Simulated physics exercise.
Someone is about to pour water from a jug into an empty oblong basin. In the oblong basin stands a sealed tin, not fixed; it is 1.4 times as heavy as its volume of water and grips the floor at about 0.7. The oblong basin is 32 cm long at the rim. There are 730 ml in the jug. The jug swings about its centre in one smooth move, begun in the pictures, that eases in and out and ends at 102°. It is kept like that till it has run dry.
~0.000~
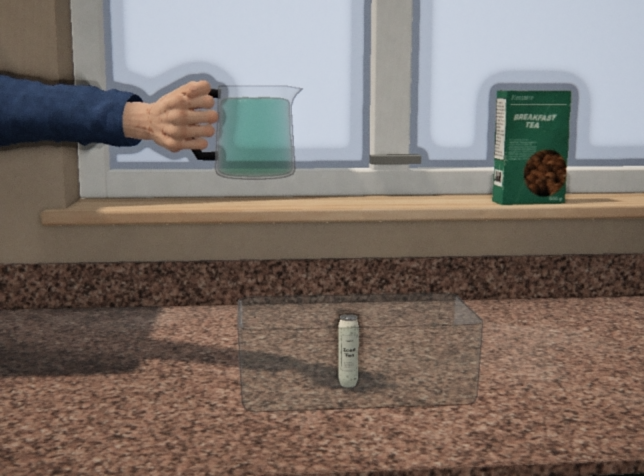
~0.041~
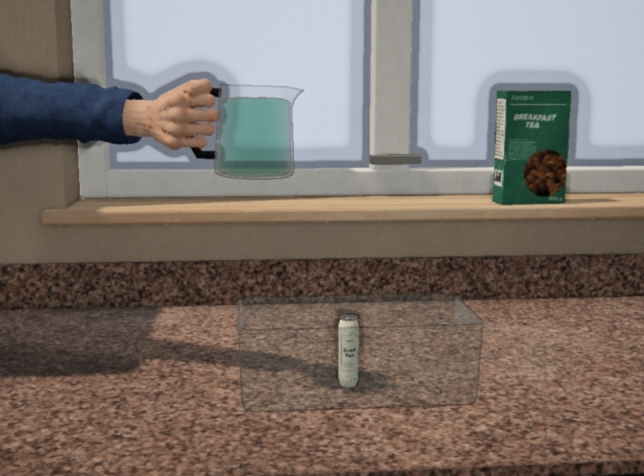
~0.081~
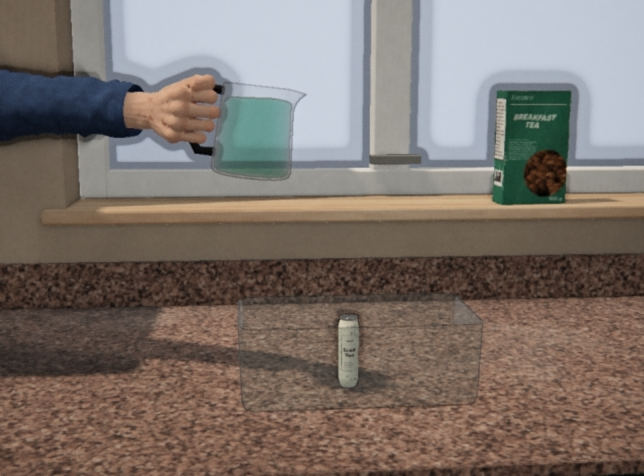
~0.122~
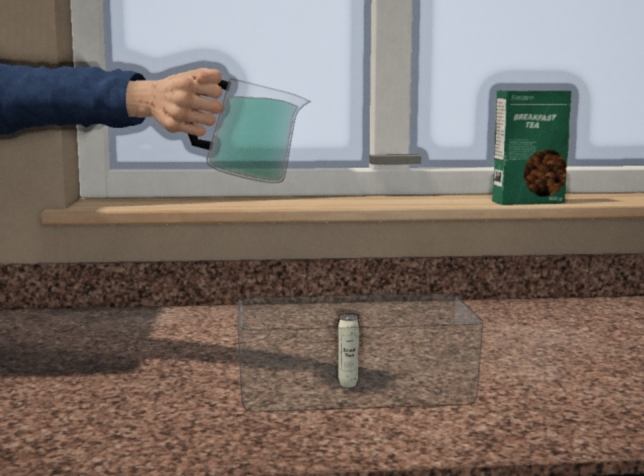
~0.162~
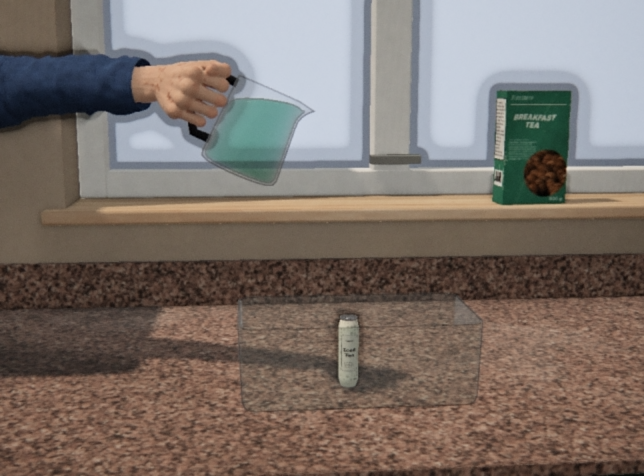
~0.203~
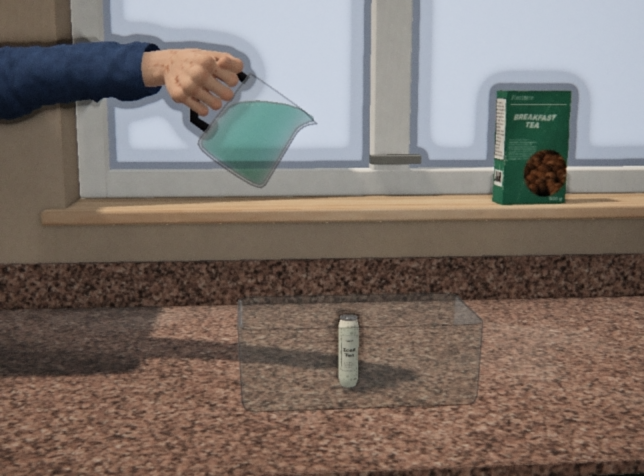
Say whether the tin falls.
The tin stays up.
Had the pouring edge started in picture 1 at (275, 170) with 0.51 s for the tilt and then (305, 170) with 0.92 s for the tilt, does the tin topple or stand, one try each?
First it goes over; then it falls.
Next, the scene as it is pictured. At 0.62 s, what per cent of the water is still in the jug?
Some 24 per cent.
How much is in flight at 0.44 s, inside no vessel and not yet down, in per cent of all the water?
Near 36 in a hundred.
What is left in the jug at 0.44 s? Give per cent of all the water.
About 62 per cent.
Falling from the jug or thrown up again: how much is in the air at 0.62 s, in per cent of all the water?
About 34 per cent.
Then, 0.44 s in, the tilt is 98° and 62 per cent is still to pour; the tin stands where it began.
Then, 0.62 s in, the tilt is 102° and 24 per cent is still to pour; the tin stands where it began.
Then, 0.81 s in, the tilt is 102° and 9 per cent is still to pour; the tin stands where it began.
Then, 1.01 s in, the tilt is 102° and 3 per cent is still to pour; the tin stands where it began.
Finally, the tin stands where it began.
